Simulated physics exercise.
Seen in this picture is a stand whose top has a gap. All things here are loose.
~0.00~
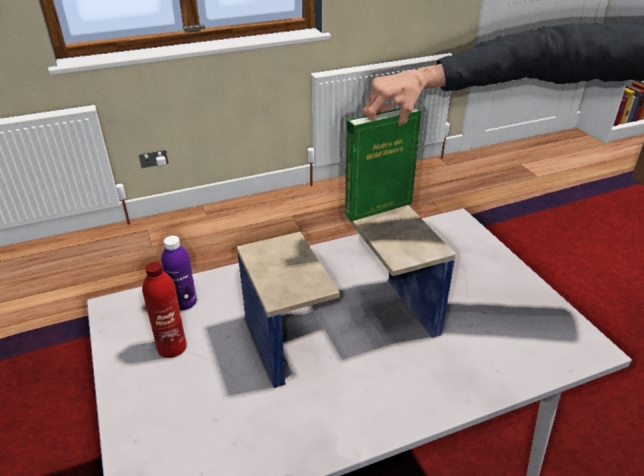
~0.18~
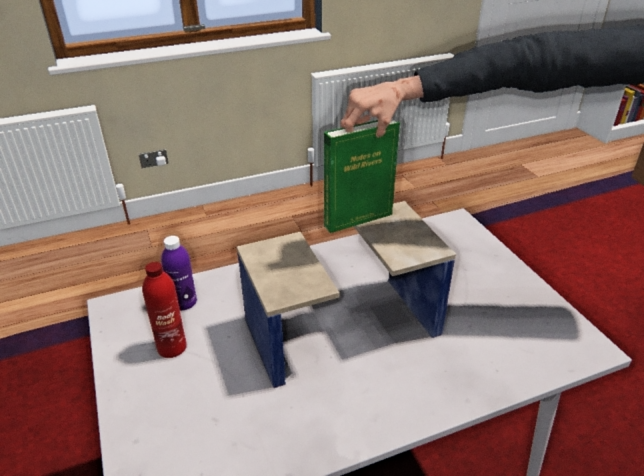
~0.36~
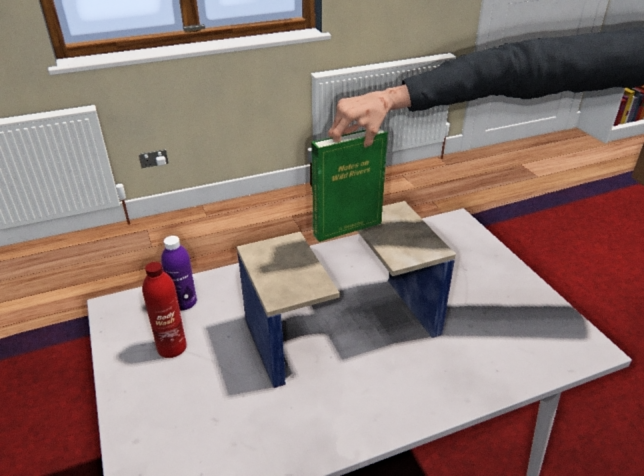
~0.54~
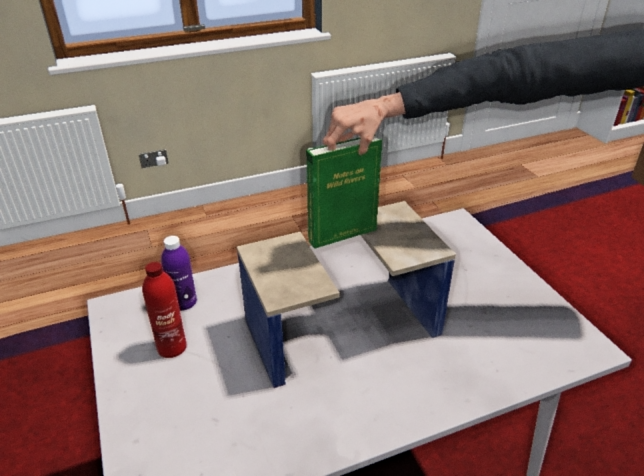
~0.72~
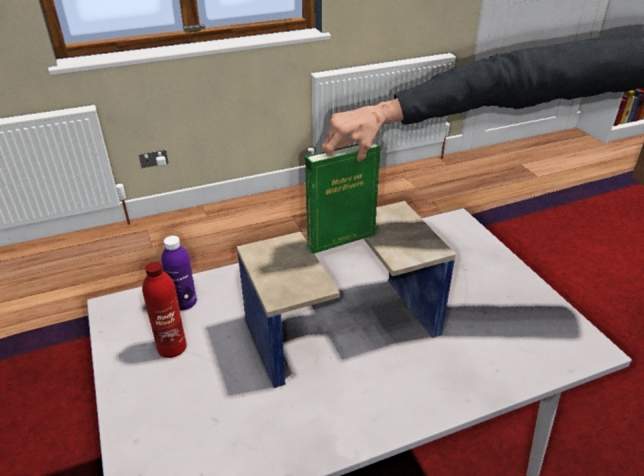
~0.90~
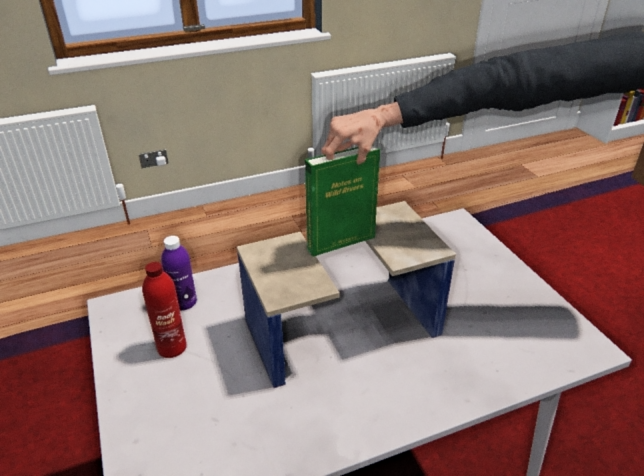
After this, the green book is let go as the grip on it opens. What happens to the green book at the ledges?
Guess what, it stays put up there.
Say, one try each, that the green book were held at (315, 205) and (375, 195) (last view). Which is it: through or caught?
The first time it does not get through, and the second time it does not get through.
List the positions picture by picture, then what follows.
In the first frame, on its way; green book (382, 165); purple bottle (178, 272).
In the second frame, on its way; green book (360, 177); purple bottle (178, 272).
In the third frame, on its way; green book (349, 186); purple bottle (178, 272).
In the fourth frame, on its way; green book (344, 193); purple bottle (178, 272).
In the fifth frame, on its way; green book (342, 199); purple bottle (178, 272).
In the sixth frame, held still over the gap; green book (342, 201); purple bottle (178, 272).
By 1.10 s, green book tilted by 9° near (339, 209).
By 1.20 s, green book tilted by 7° near (338, 210).
When it is over (1.9 s), left askew, green book; the other 2 as before. End places, in pixels of the last picture, green book near (338, 210). The book lodges.
